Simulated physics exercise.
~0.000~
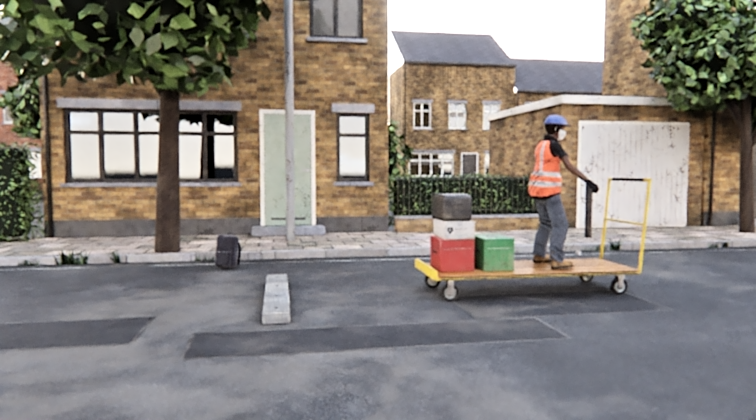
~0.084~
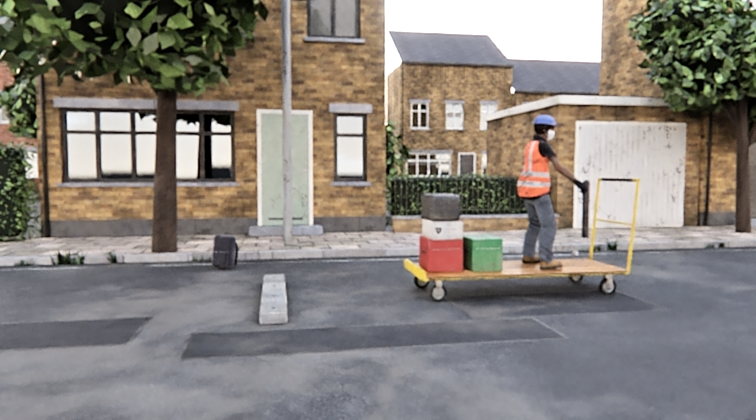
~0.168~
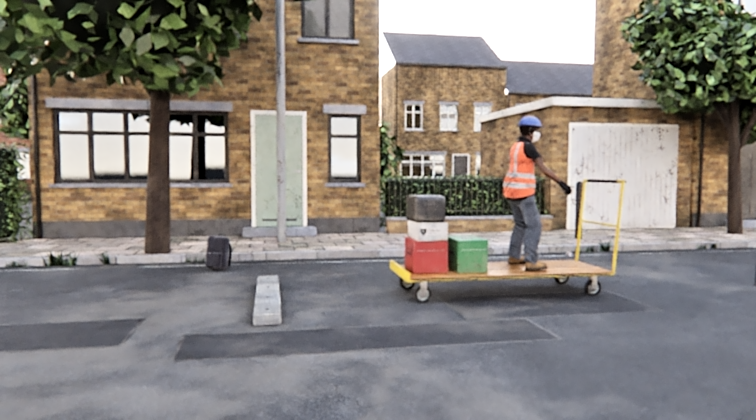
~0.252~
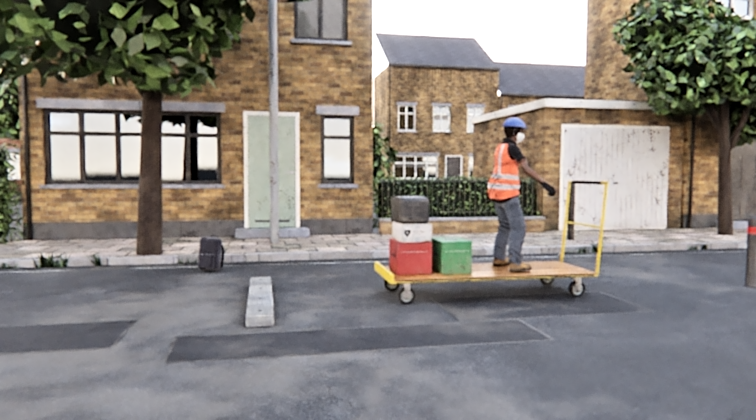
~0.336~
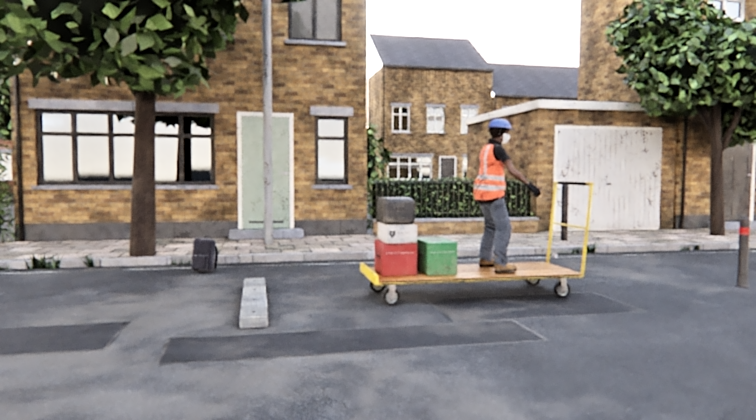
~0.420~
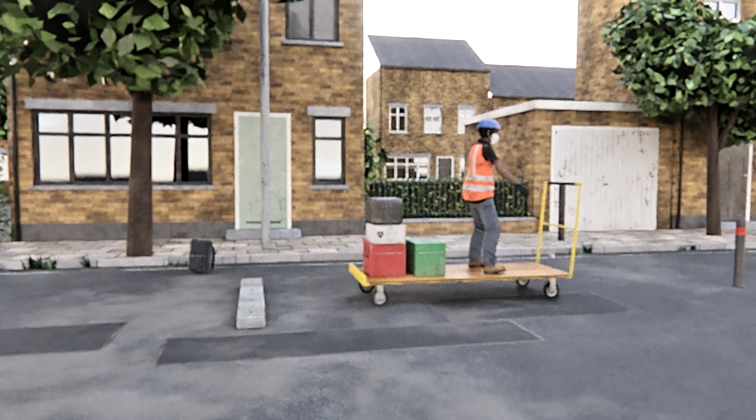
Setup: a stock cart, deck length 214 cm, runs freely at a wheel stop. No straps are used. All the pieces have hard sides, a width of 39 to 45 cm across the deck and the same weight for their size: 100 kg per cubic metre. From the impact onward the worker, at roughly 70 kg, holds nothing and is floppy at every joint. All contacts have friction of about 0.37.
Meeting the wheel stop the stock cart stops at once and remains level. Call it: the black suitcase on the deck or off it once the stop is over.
On.
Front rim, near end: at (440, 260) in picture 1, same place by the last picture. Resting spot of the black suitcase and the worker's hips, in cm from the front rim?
Black: 70 cm past; hips: 40 cm behind.
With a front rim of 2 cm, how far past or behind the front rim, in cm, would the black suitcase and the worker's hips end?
Then the black one stops 10 cm short of the rim and the hips 100 cm short of it.
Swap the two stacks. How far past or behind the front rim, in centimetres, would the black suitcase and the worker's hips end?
The black one would end 40 cm behind the front rim, and the hips 90 cm behind it.
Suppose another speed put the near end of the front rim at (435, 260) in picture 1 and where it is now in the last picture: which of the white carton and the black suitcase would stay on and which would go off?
Result: White gone, black gone.
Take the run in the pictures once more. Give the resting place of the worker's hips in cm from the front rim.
Hips: Approx. 100 cm behind rim.
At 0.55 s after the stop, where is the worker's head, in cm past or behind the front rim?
120 cm behind it.
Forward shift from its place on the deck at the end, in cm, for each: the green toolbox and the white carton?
The green one ends 15 cm forward and the white one 15 cm forward.
The wheels strike at 1.33 s.
After 1.58 s the black suitcase is 9 cm behind the rim, tilted 0°, near (263, 212) in the last picture's view.
After 1.88 s the black suitcase is 8 cm behind the rim, tilted 0°, near (261, 212) in the last picture's view.
After 2.33 s the black suitcase is 10 cm behind the rim, tilted 0°, near (264, 212) in the last picture's view.
When all is still (3.8 s), nothing is past the rim; behind it, red toolbox, black suitcase, green toolbox, white carton and the worker's hips.
